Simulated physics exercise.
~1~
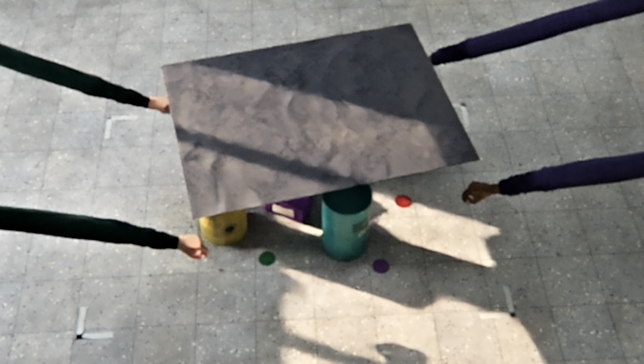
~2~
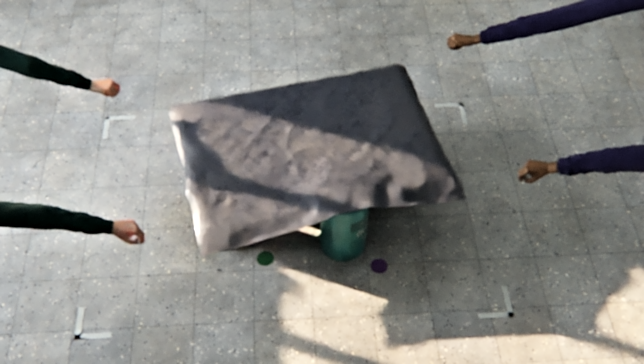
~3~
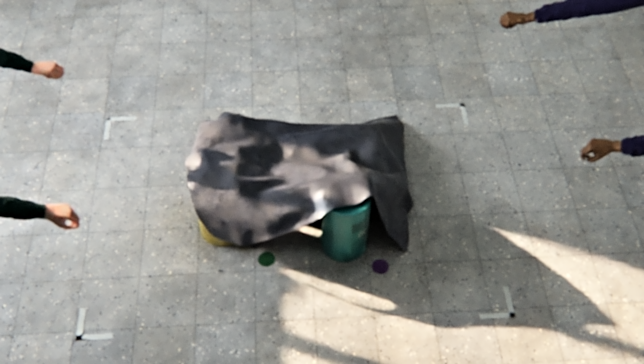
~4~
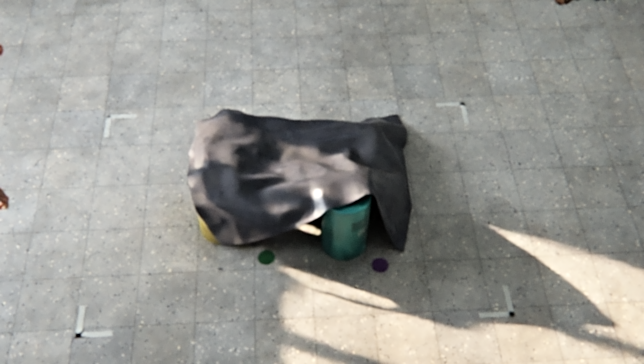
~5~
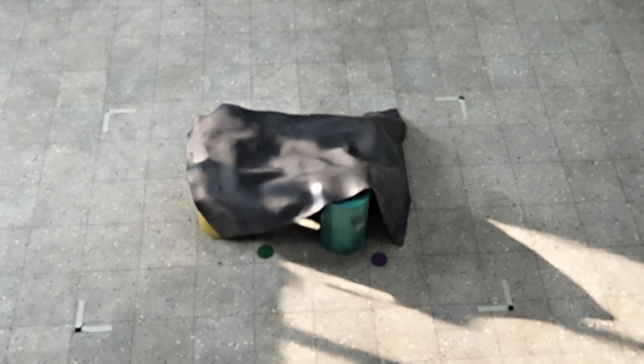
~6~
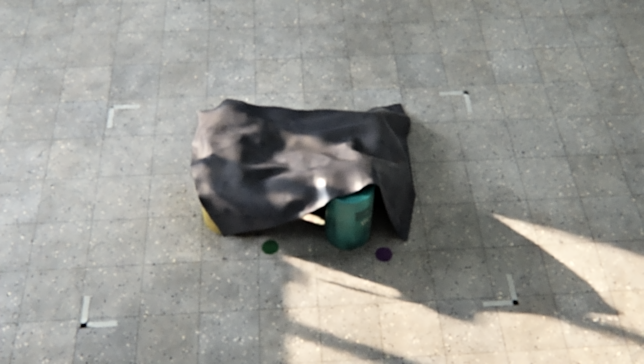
A dark gray tarp held flat by four hands was let go over a group of containers and sank down, hiding a small red disc, and as the hands pulled away it settled in a crumpled heap with the teal bin's front and a purple coaster still showing.
